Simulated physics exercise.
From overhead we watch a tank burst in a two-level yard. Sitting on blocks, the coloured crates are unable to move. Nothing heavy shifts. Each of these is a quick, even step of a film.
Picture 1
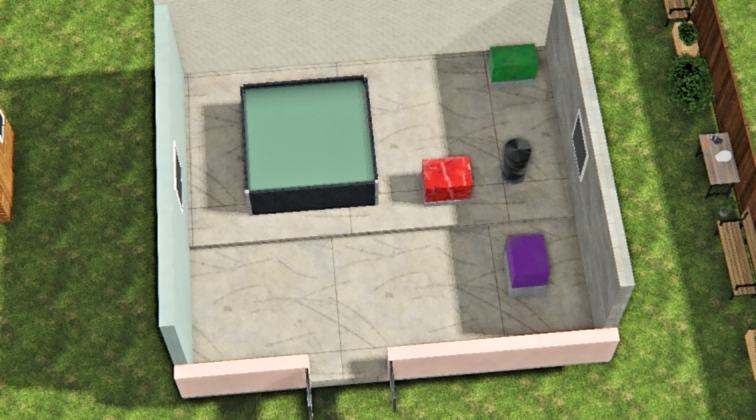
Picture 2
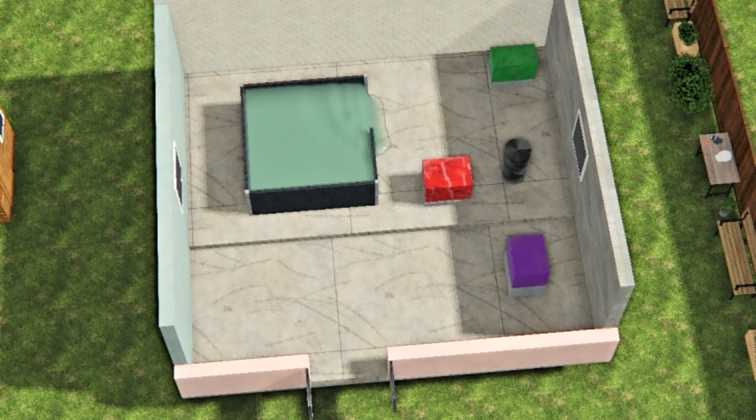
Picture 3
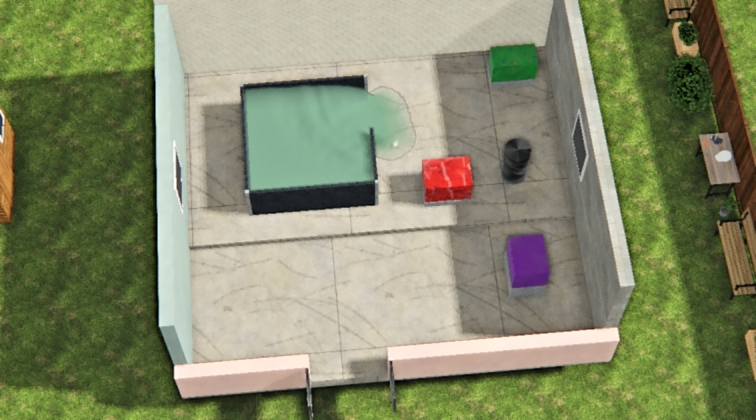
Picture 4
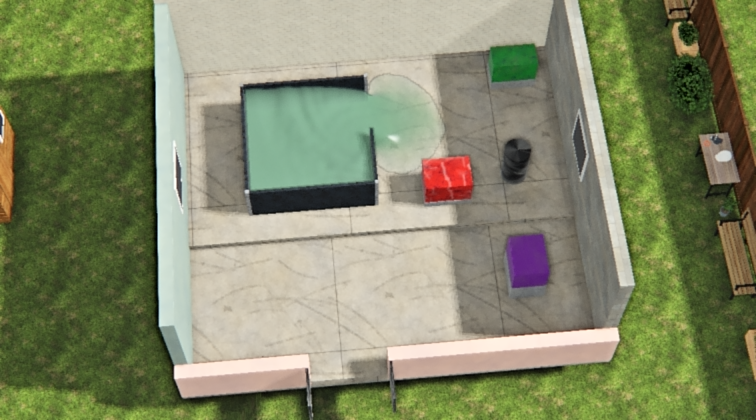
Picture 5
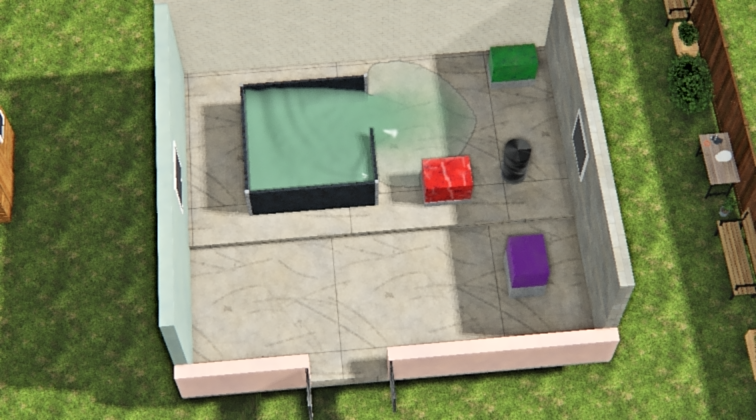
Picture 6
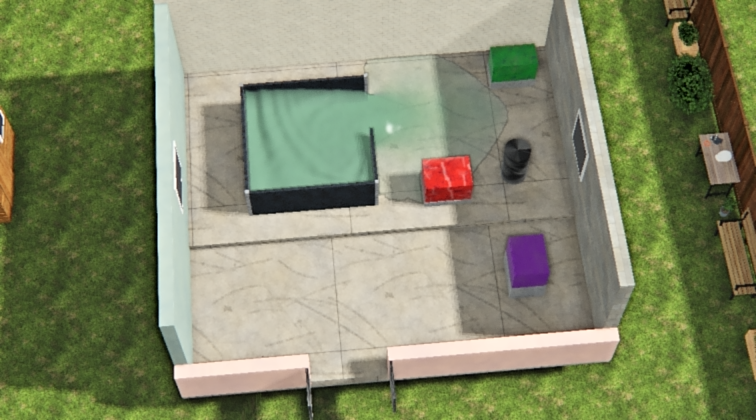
At the start, a square tank of green water stands whole and still in a walled yard, near red, green and purple crates. Then water pours from a gap in its right side and spreads rightward in a thinning, rounded sheet across the paving, while the crates stay put.
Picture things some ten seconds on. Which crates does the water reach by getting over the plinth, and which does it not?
As I see it, most likely the green crate gets water on it. Most likely the purple crate remains untouched. Most likely the red crate gets water on it.
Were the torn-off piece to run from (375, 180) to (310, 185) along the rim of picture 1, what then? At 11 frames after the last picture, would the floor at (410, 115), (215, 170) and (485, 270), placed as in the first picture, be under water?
Those three come out moisture-free, moisture-free and soaked, one after another.
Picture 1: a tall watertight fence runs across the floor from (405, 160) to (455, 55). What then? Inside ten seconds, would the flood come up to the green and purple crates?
Summary - green crate: Not flooded; purple crate: Not flooded.
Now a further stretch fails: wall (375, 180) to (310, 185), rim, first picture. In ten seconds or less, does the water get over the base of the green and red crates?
Result - green crate stays clear, red crate stays clear.
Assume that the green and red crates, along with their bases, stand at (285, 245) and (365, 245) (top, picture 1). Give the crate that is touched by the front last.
It should be the one in green.
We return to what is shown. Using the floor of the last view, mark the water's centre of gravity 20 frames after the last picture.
I'd place it roughly at (408, 142).
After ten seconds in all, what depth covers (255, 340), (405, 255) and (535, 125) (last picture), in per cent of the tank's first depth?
In order: 8, 8, 16 %.
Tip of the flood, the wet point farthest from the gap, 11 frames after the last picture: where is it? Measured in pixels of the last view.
My pick would be pixel (574, 256).
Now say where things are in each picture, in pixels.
The water tank at (308, 135) is whole and still, in the first frame.
Water pours out at (367, 118) and has run to (376, 99), in the second frame.
The front is at (408, 146), out from the gap at (367, 119), in the third frame.
The front is at (441, 133), out from the gap at (367, 120), in the fourth frame.
The front is at (472, 120), out from the gap at (367, 120), in the fifth frame.
The front is at (500, 105), out from the gap at (367, 120), in the sixth frame.
A moment on, water covers 25 % of the floor; the green crate water round its plinth, the purple crate not reached, the red crate water round its plinth.
Next, water covers 30 % of the floor; the green crate water round its plinth, the purple crate water round its plinth, the red crate water round its plinth.
Then, water covers 40 % of the floor; the green crate water round its plinth, the purple crate water round its plinth, the red crate water round its plinth.
Later, water covers 75 % of the floor; the green crate water round its plinth, the purple crate water round its plinth, the red crate water round its plinth.
In the end, water covers 95 % of the floor; the green crate was topped, the purple crate stayed above the water, the red crate was topped.
